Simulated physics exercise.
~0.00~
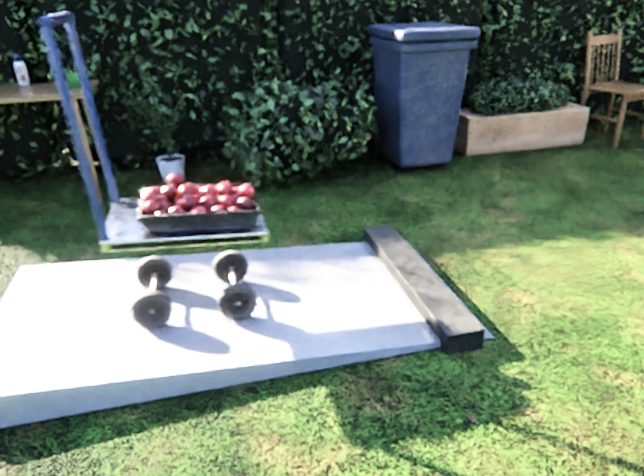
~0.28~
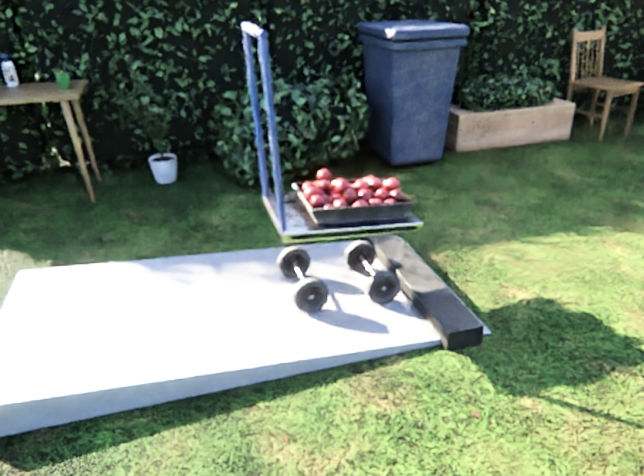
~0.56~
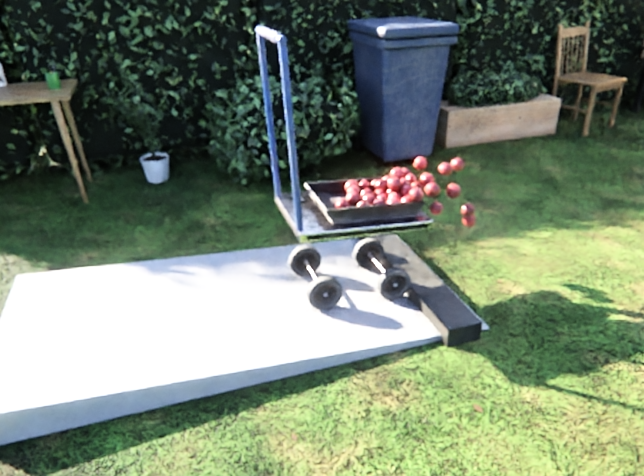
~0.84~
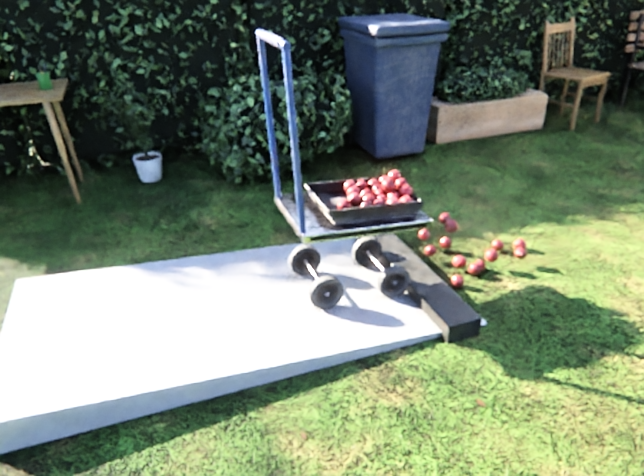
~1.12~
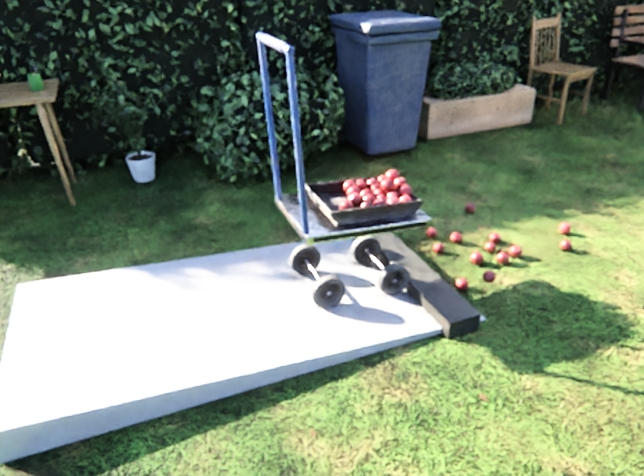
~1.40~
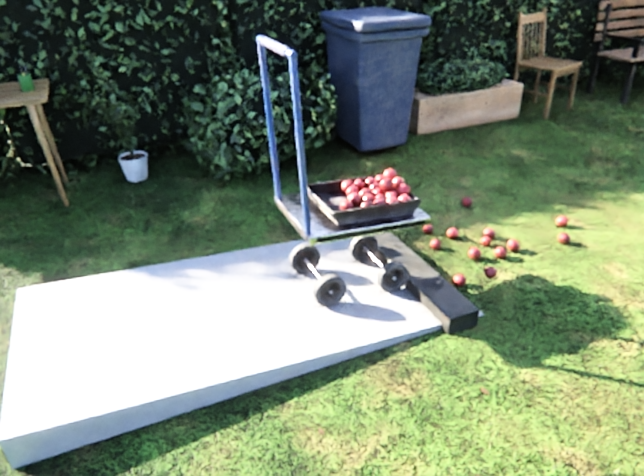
In this clip, a blue-handled trolley carrying a black basket heaped with red apples rolls rightward down a pale ramp and stops against a dark kerb. Several apples fly out over the basket's right end and scatter on the grass, while the rest stay in the basket.
